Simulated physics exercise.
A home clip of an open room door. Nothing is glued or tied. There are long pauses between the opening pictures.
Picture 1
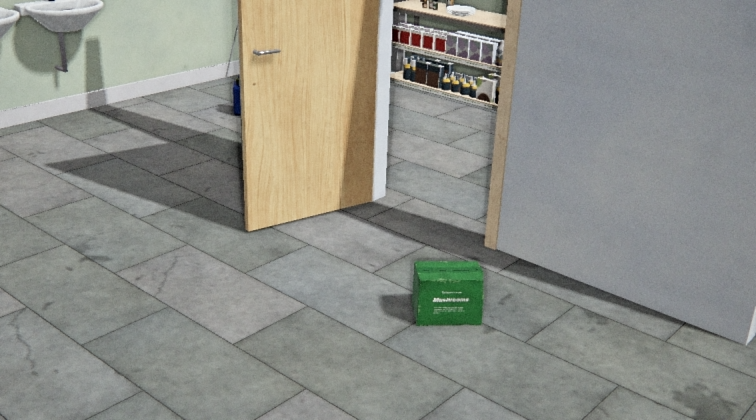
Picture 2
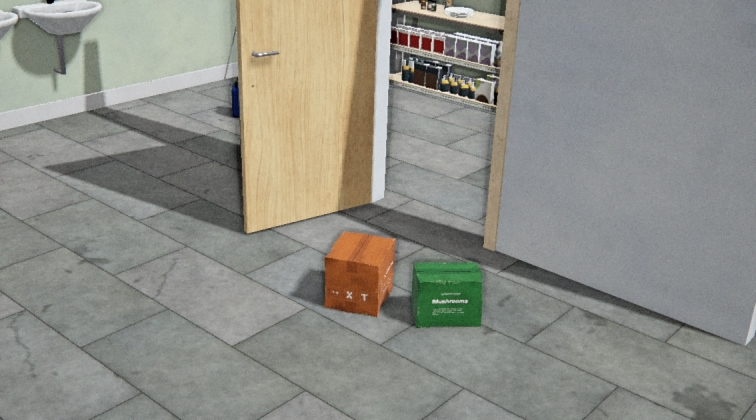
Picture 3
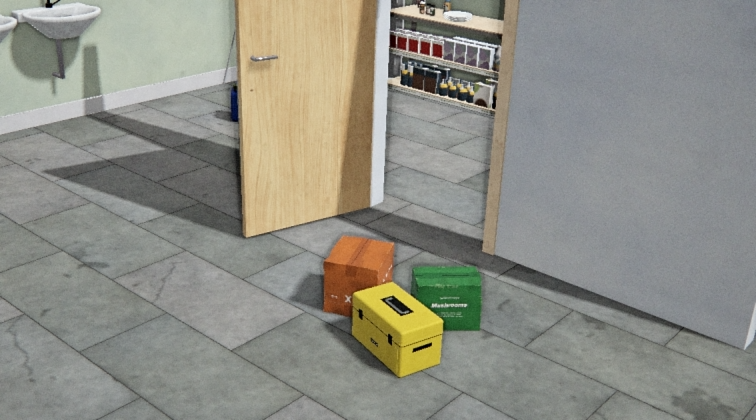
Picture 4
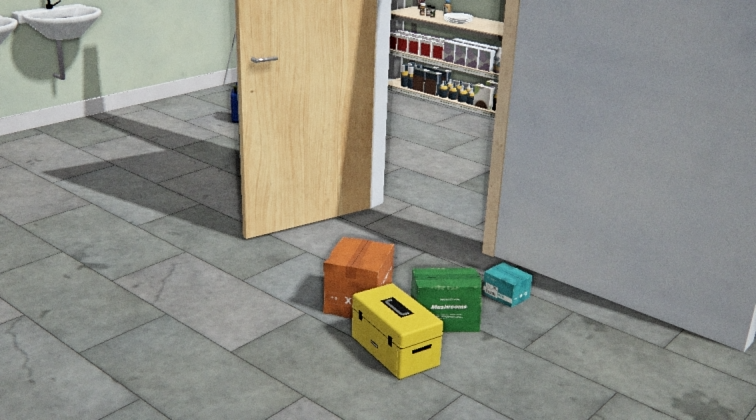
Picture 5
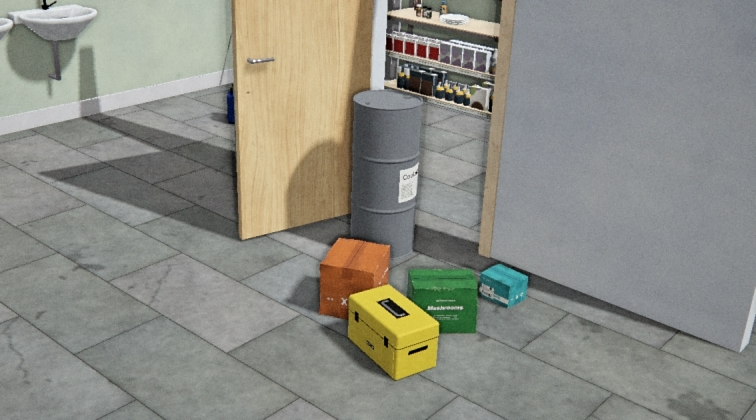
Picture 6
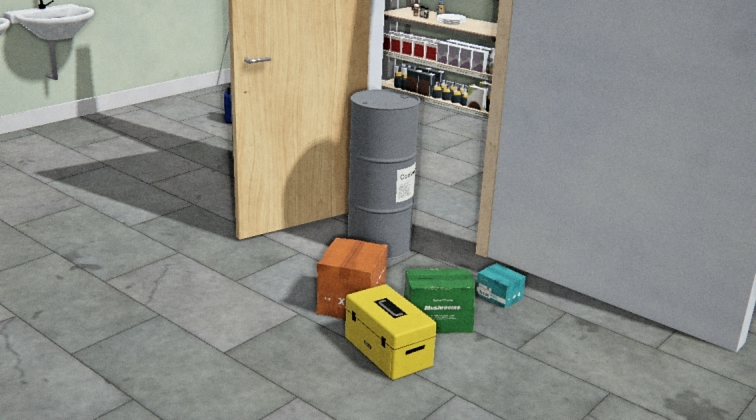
A wooden door stands wide open on a grey tiled floor, seen from above, with a sink on the pale green wall at left and stocked shelves behind the doorway. A green box sits alone before an orange box, yellow toolbox, turquoise parcel and tall grey drum appear around it in turn. The door stays still while the view shifts very slightly.
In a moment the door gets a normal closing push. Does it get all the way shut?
It jams.
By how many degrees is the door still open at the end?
Some 60° open.
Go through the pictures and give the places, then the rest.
In the first frame, door wide open and still.
In the second frame, door wide open and still; green box (447, 294).
In the third frame, door wide open and still; orange box (359, 277).
In the fourth frame, door wide open and still; yellow toolbox (396, 330); green box (446, 300).
In the fifth frame, door wide open and still; turquoise parcel (503, 286); orange box (355, 280).
In the sixth frame, door wide open and still; grey drum (382, 175); yellow toolbox (389, 330).
Then, 0.40 s on from there, door 94° open.
Then, 0.70 s on from there, door 75° open.
Then, 0.90 s on from there, door 61° open.
In the end, door 59° open; all 5 unmoved. At the end, from the last picture's camera, grey drum near (385, 175).
